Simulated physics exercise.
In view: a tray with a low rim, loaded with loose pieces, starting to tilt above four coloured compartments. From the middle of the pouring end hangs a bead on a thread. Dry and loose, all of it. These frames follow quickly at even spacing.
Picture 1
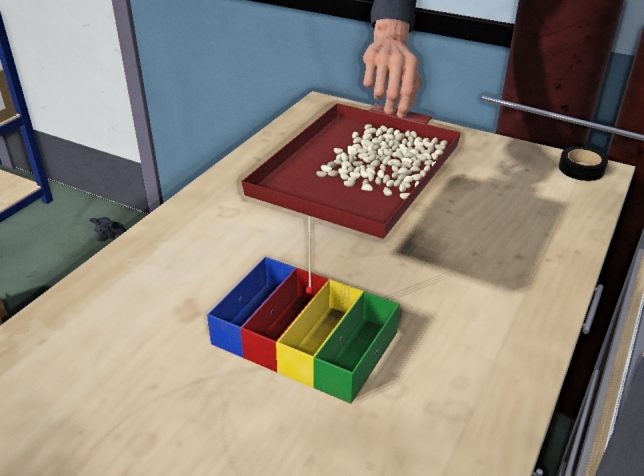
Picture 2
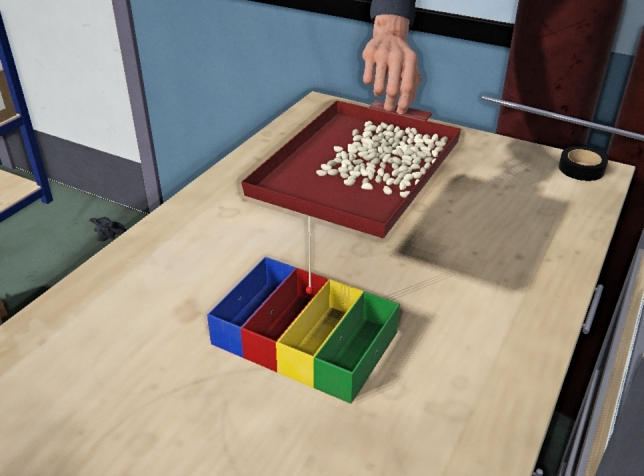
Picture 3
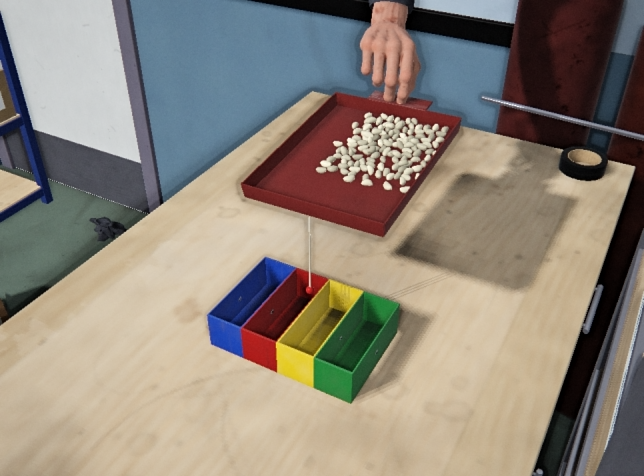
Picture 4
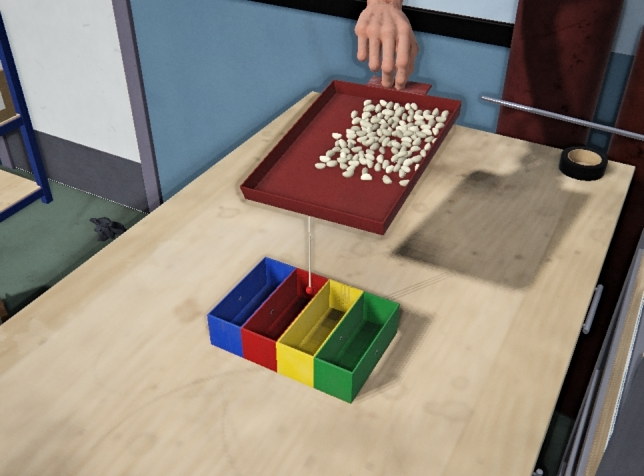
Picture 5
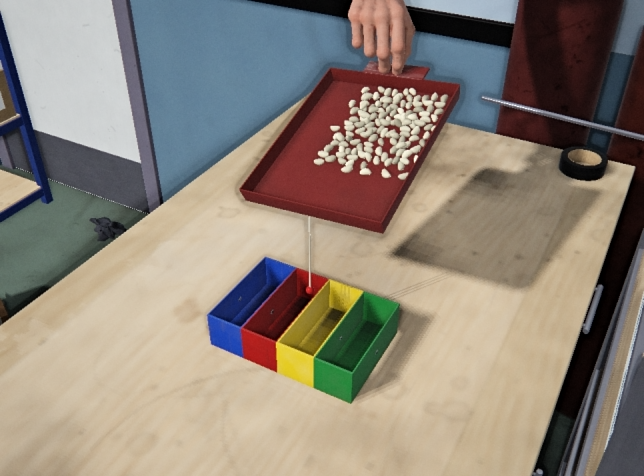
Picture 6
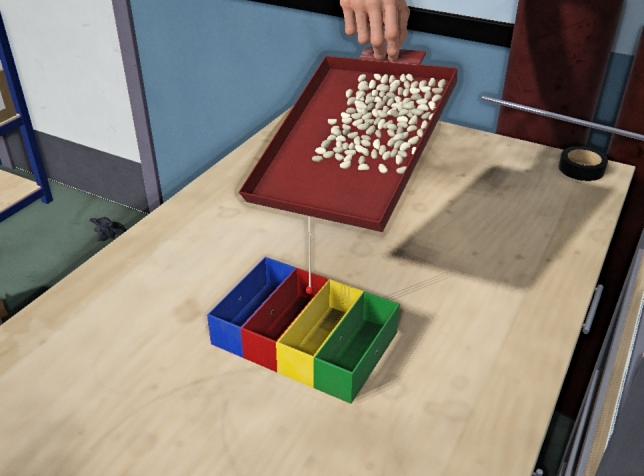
On a wooden table in a workshop-like room, a hand holds a red tray of white beans above blue, red, yellow and green compartments, a bead hanging on a thread below. The tray stays nearly still at first, then the hand raises its far end, steadily steepening the tray while the beans stay bunched toward that end.
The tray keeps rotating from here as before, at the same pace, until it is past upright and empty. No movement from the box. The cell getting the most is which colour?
It is blue.
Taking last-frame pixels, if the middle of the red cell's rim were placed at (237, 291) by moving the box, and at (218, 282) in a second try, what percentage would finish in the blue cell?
About 0 and 0 per cent.
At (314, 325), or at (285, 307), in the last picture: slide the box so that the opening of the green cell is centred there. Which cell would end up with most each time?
First try: The red one; second try: The yellow one.
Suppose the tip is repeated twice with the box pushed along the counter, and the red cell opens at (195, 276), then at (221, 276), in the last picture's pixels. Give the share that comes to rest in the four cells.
In turn about 70 and about 80 percent.
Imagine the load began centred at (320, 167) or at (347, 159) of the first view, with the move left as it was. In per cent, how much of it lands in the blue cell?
About 50 %, then about 50 %.
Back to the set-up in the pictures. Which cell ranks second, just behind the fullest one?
Rank two - that red cell.
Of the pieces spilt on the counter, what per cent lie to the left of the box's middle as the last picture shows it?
Around 100 per cent, give or take.
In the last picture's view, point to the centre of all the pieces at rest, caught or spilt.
(255, 326).
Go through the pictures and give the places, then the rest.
In the first picture, corners of the pouring end near (244, 181) and (384, 224), level; middle of the load near (387, 153), white beans; bead on its thread near (310, 290); blue cell near (226, 333); red cell near (260, 347); yellow cell near (295, 362); green cell near (333, 378).
In the second picture, corners of the pouring end near (244, 182) and (384, 224), level; middle of the load near (387, 150).
In the third picture, corners of the pouring end near (243, 183) and (383, 223), tipped barely, lowest at the left corner; middle of the load near (387, 143).
In the fourth picture, corners of the pouring end near (242, 186) and (382, 222), tipped a little, lowest at the left corner; middle of the load near (387, 133).
In the fifth picture, corners of the pouring end near (241, 189) and (380, 221), tipped clearly, lowest at the left corner; middle of the load near (385, 123).
In the sixth picture, corners of the pouring end near (241, 191) and (379, 221), tipped clearly, lowest at the left corner; middle of the load near (382, 114); blue cell near (226, 333); red cell near (260, 347); yellow cell near (295, 362); green cell near (333, 378).
Shortly afterwards, tray tipped steeply; all but a few on the tray; only a few falling or outside the box.
Next, tray tipped past a quarter turn; near two thirds on the tray; a little in the blue cell; a little in the red cell; only a few in the yellow cell; a little falling or outside the box.
Some moments later, tray tipped past a quarter turn; near half in the blue cell; near a quarter in the red cell; a little in the yellow cell; near a quarter falling or outside the box.
In the end, tray tipped past a quarter turn; near half in the blue cell; near a quarter in the red cell; a little in the yellow cell; none at all in the green cell; near a quarter outside the box.
